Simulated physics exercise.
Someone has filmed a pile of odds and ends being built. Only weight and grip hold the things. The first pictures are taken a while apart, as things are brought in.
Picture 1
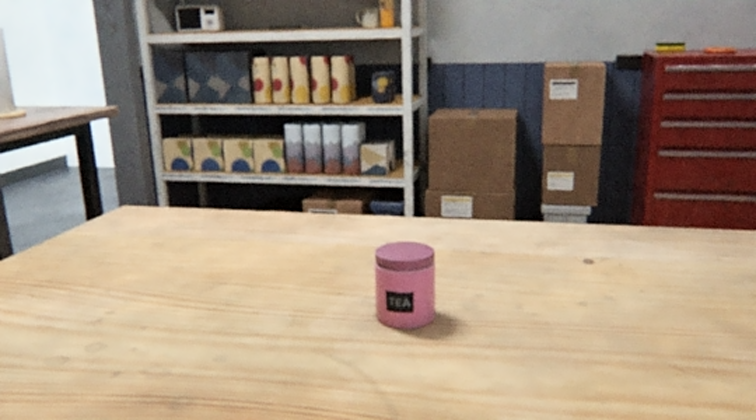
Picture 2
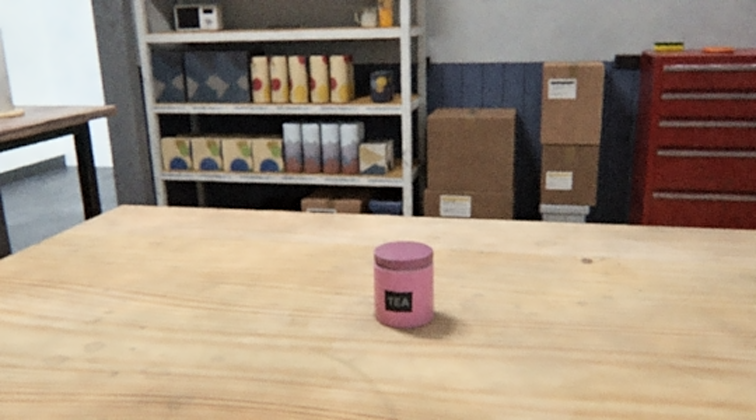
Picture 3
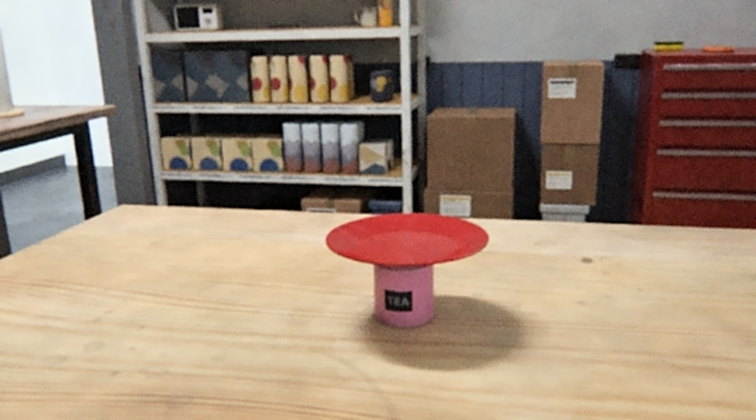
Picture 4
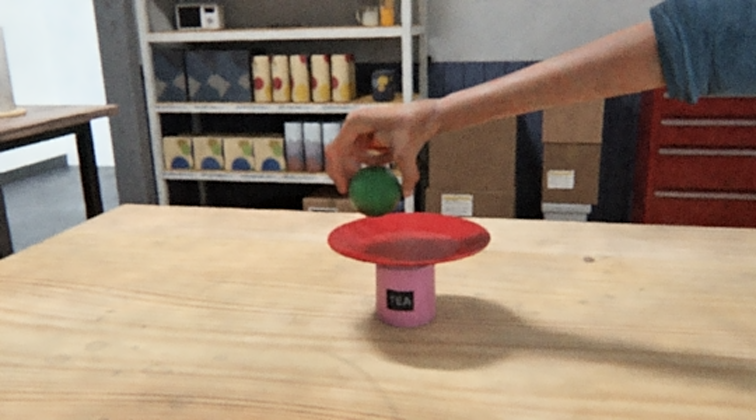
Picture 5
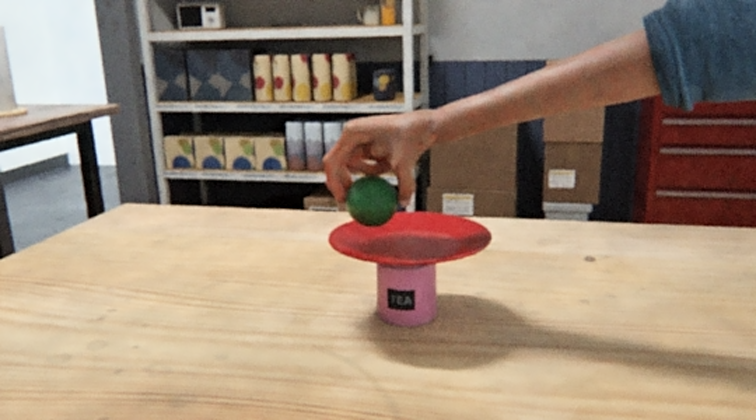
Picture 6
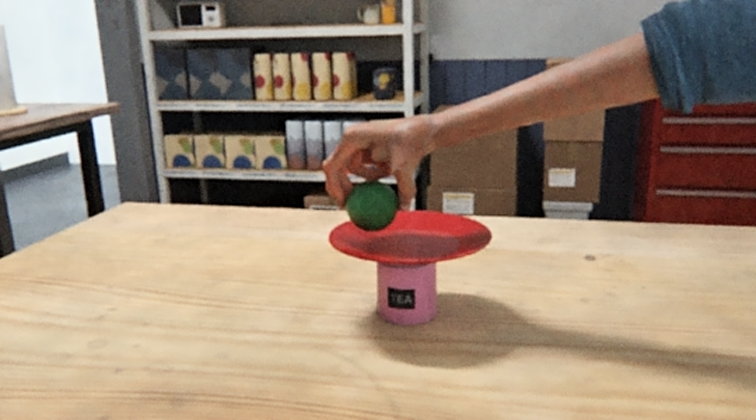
A hand lowers a green apple onto a red plate atop a pink tea tin.
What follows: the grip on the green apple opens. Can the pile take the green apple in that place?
In the end the pile keeps its balance.
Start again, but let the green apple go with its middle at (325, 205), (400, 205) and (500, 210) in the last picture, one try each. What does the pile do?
In the first case it loses its balance; in the second case it keeps its balance; in the third case it comes apart.
Then, 0.30 s later than the last frame, all is still.
Then, 0.70 s later than the last frame, green apple resting near (372, 207).
When it is over, all 3 as before. End places, in pixels of the last picture, green apple near (372, 207). The pile stays up.
